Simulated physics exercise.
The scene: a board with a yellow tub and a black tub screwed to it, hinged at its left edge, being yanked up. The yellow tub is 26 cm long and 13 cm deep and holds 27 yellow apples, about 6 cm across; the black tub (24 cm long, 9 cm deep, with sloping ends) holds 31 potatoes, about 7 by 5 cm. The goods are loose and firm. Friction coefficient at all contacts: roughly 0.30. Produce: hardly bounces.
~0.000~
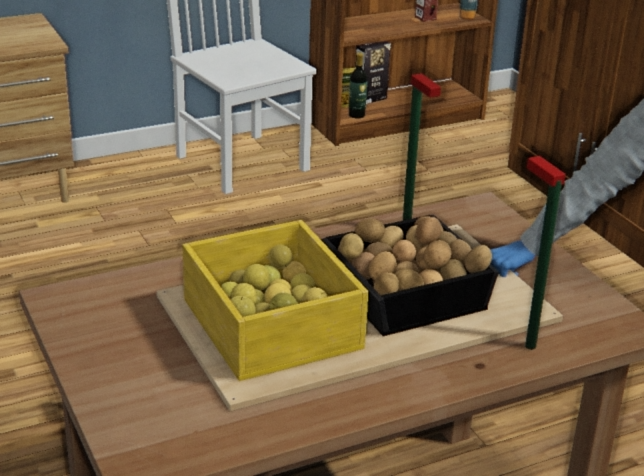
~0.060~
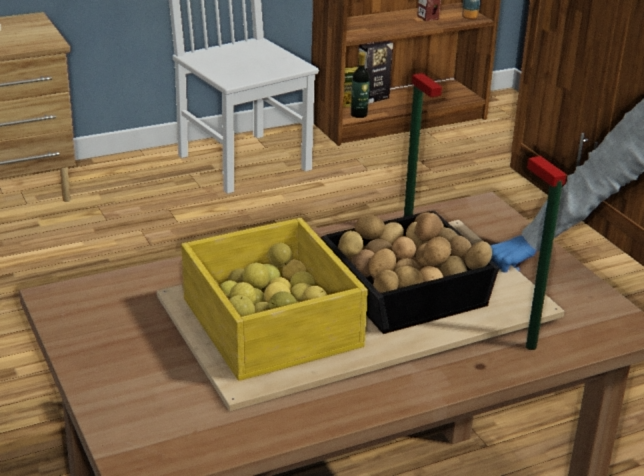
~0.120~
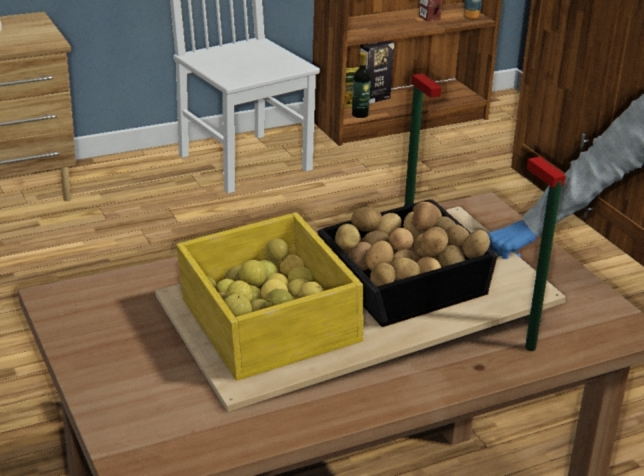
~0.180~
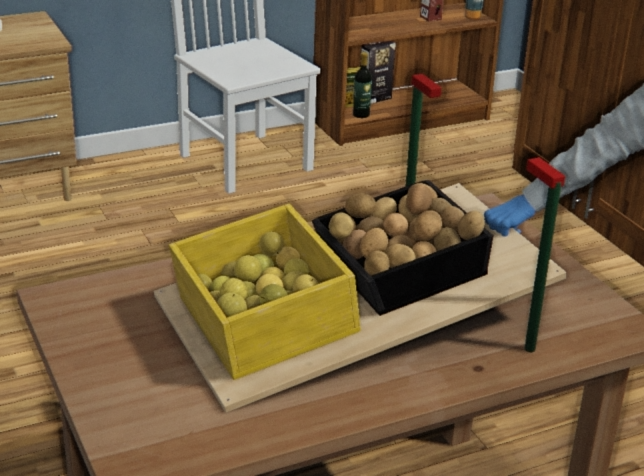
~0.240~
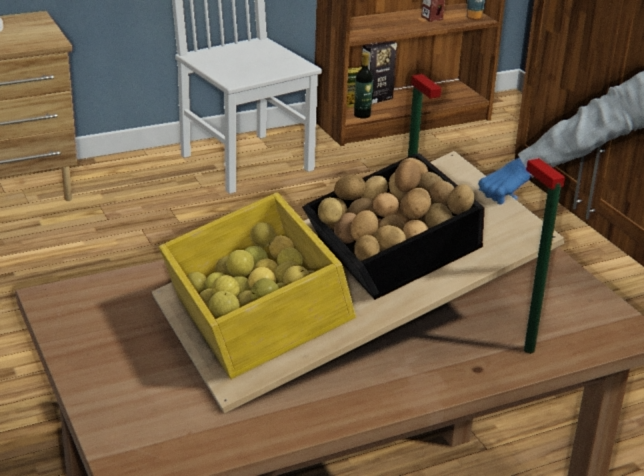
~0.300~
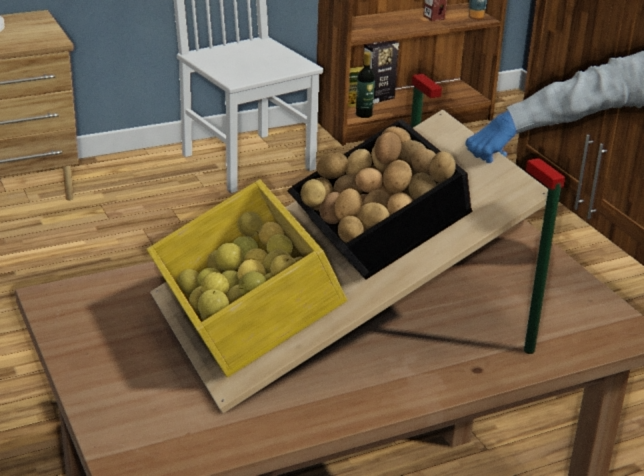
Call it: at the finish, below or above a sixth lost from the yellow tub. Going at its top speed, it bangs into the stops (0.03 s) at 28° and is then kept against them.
Below a sixth.
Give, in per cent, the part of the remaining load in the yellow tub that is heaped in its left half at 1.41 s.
Around 60 per cent.
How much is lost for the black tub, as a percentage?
Loss for the black tub - 75 per cent.
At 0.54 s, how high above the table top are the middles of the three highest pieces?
Their middles average near 46 cm high.
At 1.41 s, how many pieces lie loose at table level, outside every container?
Near 6, by my count.
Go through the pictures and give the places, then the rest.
In the first picture (places track the rim corner closest to us here), yellow tub (244, 319); black tub (382, 297); tipped 0°; all still inside.
In the second picture, yellow tub (242, 319); black tub (382, 295); tipped 1°.
In the third picture, yellow tub (236, 319); black tub (378, 288); tipped 4°.
In the fourth picture, yellow tub (228, 320); black tub (372, 277); tipped 9°.
In the fifth picture, yellow tub (216, 321); black tub (362, 263); tipped 16°.
In the sixth picture, yellow tub (202, 324); black tub (346, 246); tipped 25°; all still inside.
After 0.30 s, the lift is arrested.
After 0.40 s, tilt 28°; the yellow tub has all 27 and the black tub is down by 1 of 31.
After 0.54 s, tilt 28°; the yellow tub has all 27 and the black tub is down by 11 of 31.
After 0.80 s, tilt 28°; the yellow tub has all 27 and the black tub is down by 24 of 31.
Outcome (at 1.41 s), the yellow tub has all 27 and the black tub is down by 24 of 31. Asked share, 0 of 27, 0 per cent.
